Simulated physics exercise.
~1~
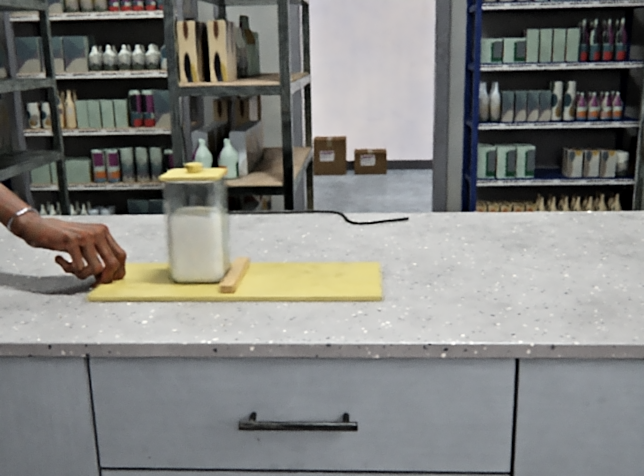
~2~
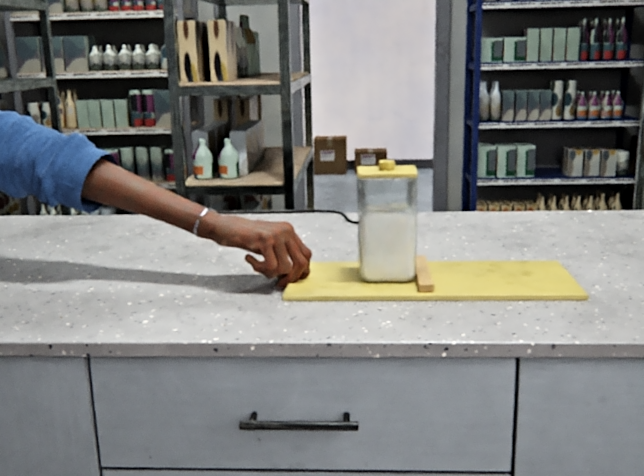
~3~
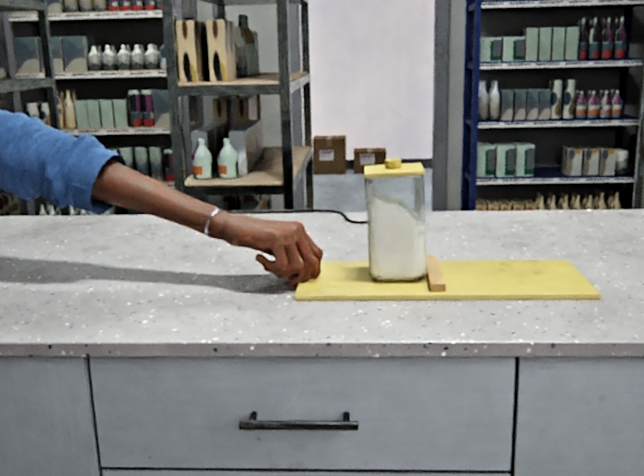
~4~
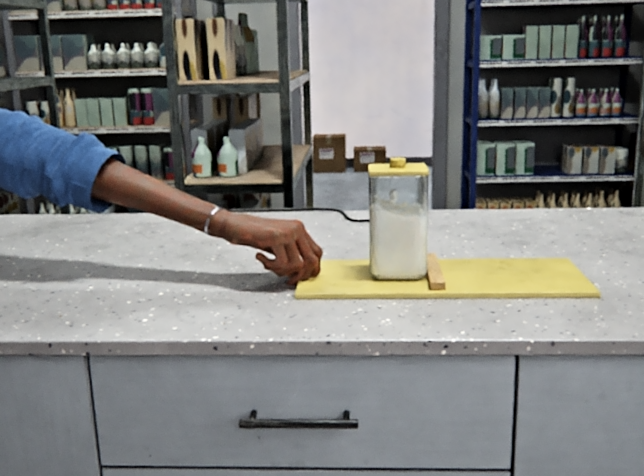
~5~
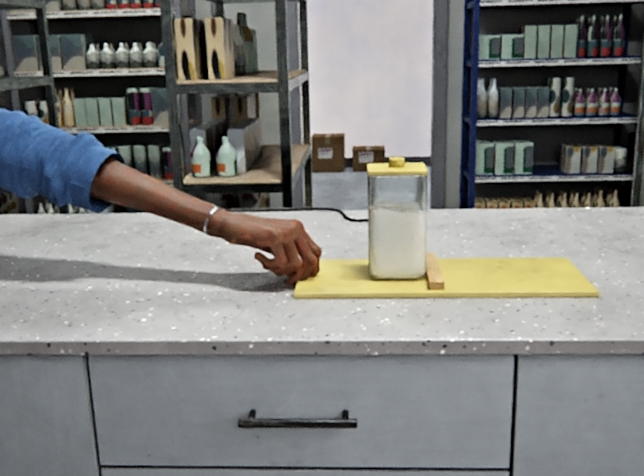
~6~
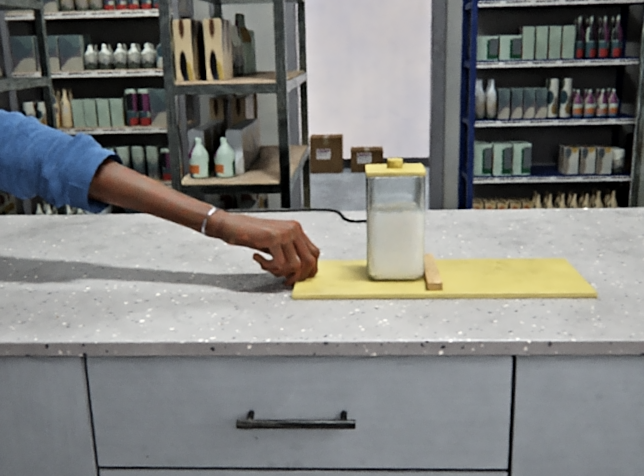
A hand sliding a yellow board rightward along a speckled counter and stopping, the capped container of milk tilting, then settling upright.
